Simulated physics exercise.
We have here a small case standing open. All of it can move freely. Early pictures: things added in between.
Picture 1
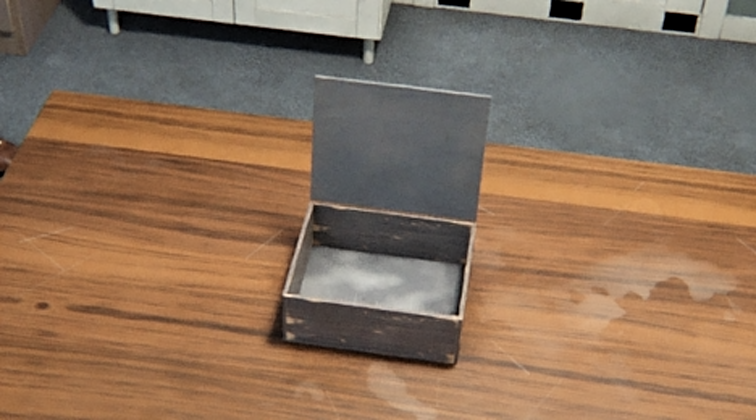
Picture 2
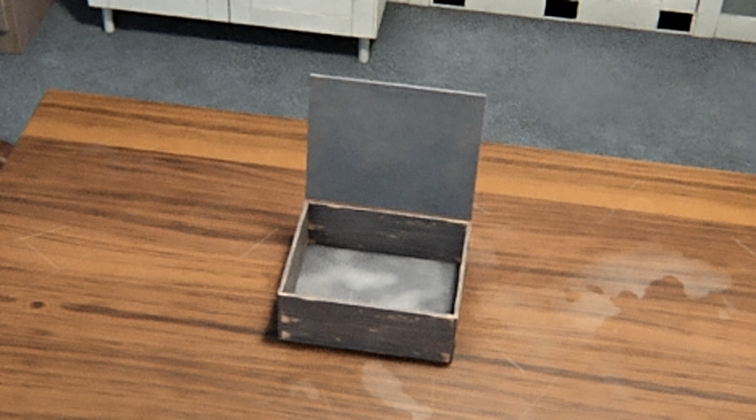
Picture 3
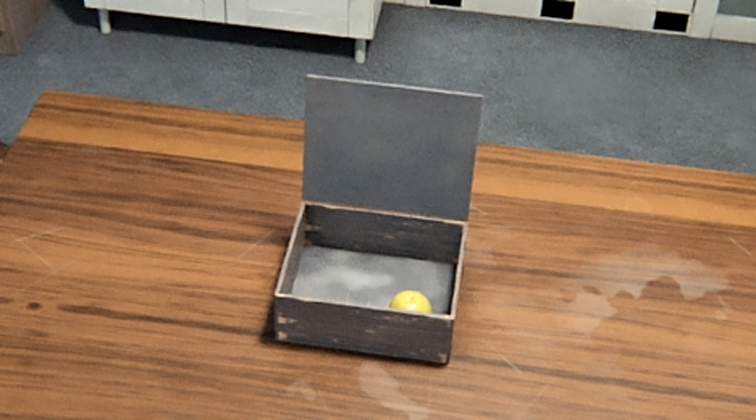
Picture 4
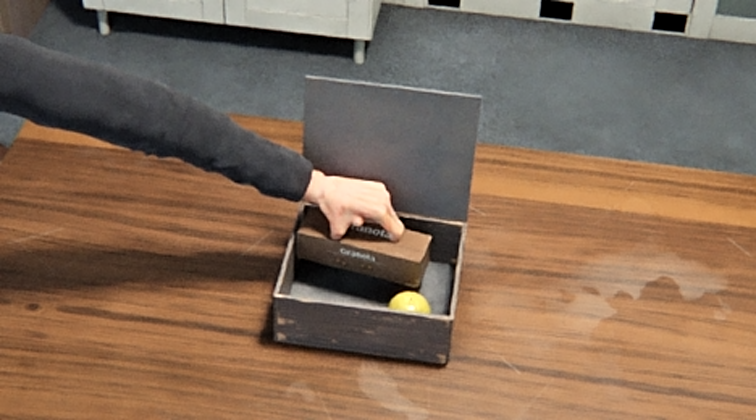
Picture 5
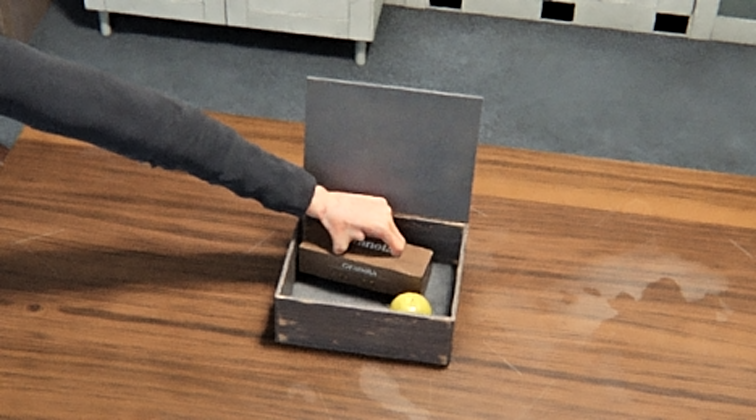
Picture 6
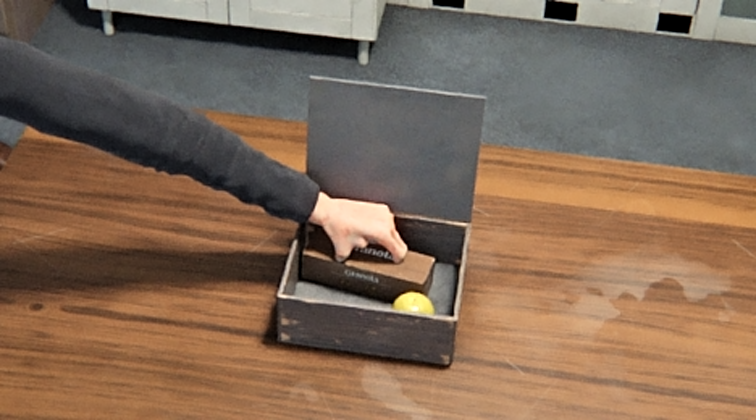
A yellow ball appearing in an open dark box on a wooden table, then a hand lowering a brown carton inside.
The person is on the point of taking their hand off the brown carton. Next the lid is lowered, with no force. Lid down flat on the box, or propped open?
Well, the lid goes all the way down, see.
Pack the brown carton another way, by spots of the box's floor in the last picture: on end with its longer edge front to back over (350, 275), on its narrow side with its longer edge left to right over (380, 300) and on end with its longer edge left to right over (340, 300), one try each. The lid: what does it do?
First try: A gap remains; second try: No gap; third try: A gap remains.
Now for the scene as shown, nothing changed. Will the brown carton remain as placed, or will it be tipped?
By the end it has kept its angle.
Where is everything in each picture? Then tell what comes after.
In the first picture, the last thing is not in view yet.
In the second picture, the last thing is not in view yet.
In the third picture, the last thing is not in view yet.
The fourth picture shows still above its spot; brown carton (364, 247).
The fifth picture shows still above its spot; brown carton (366, 262).
The sixth picture shows put in, still held; brown carton (368, 268).
Then, 1.50 s later than the last frame, lid 69° above the rim.
Then, 1.80 s later than the last frame, lid 33° above the rim.
When it is over, lid shut; both as before. End places, in pixels of the last picture, brown carton near (368, 268).
